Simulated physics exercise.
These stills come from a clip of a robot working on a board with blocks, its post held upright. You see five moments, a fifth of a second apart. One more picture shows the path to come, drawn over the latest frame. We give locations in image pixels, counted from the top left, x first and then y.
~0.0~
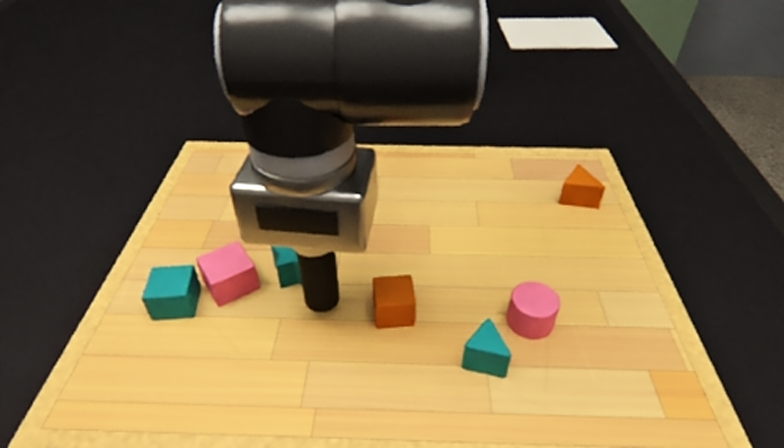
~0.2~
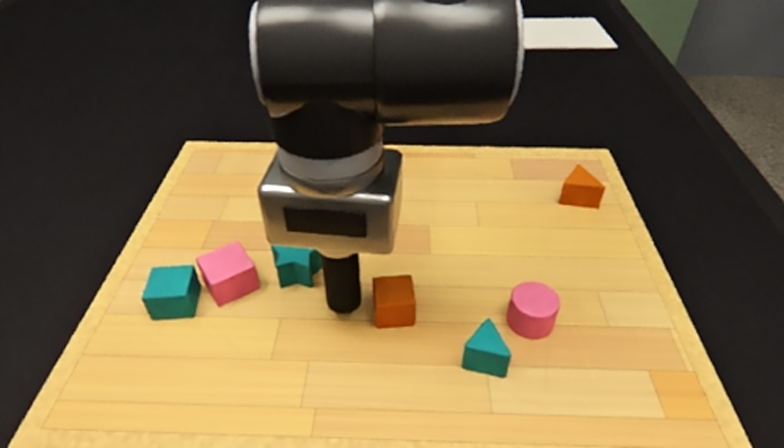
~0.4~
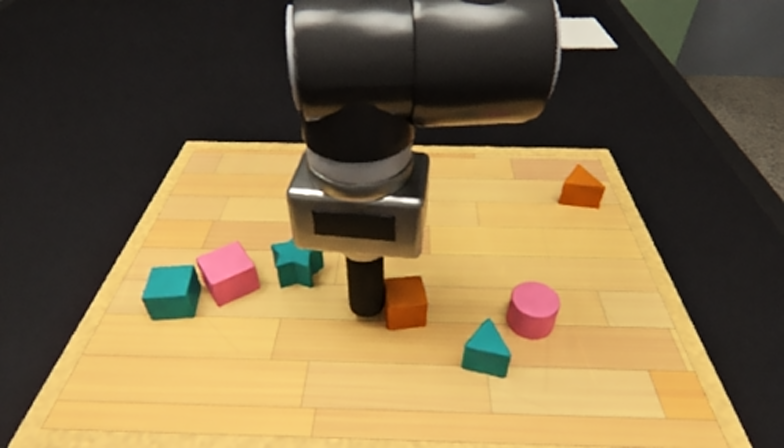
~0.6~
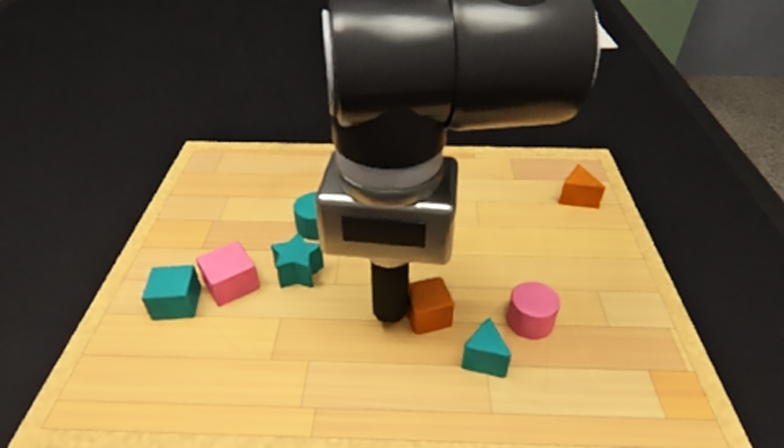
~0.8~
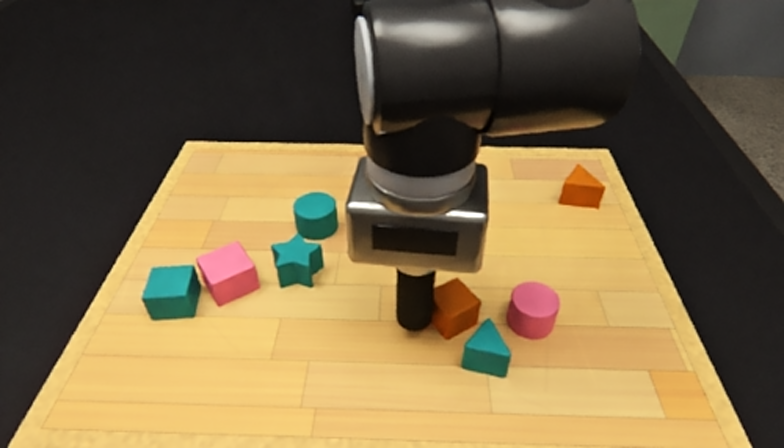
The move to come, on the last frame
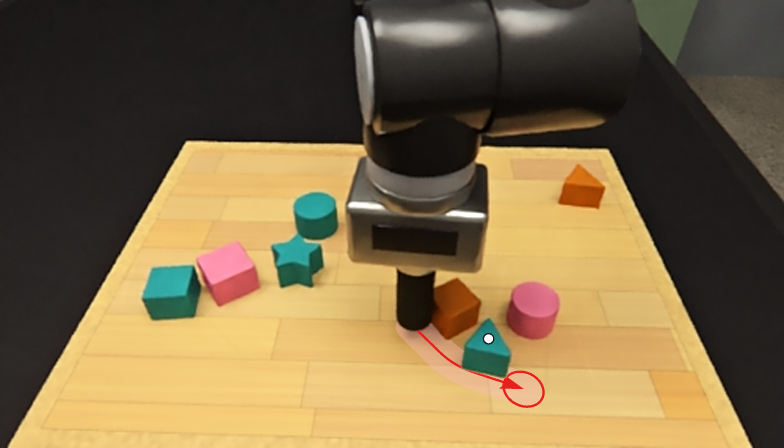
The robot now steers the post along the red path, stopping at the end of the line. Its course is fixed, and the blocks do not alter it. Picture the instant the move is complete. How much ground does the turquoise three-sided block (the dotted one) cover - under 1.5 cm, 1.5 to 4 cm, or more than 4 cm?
Goes over 4 cm.
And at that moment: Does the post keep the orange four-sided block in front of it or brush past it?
It is no longer ahead.
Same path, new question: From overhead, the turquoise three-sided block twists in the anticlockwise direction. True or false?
That statement is accurate.
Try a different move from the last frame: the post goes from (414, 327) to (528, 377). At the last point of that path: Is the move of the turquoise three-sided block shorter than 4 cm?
No, that is not how it ends up.
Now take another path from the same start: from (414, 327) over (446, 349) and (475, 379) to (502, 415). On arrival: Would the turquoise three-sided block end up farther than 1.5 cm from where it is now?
Yes.
Path on the board, from (414, 327) over (441, 354) and (479, 374) to (523, 389); the dot is on the turquoise three-sided block.
What follows on the original path. One third of the way, post (443, 344); nothing pushed yet.
Two thirds of the way, post (482, 365); turquoise three-sided block (516, 341), turned 60° anticlockwise.
At the end, post (526, 379); orange four-sided block in place; turquoise three-sided block (543, 341), turned 100° anticlockwise.
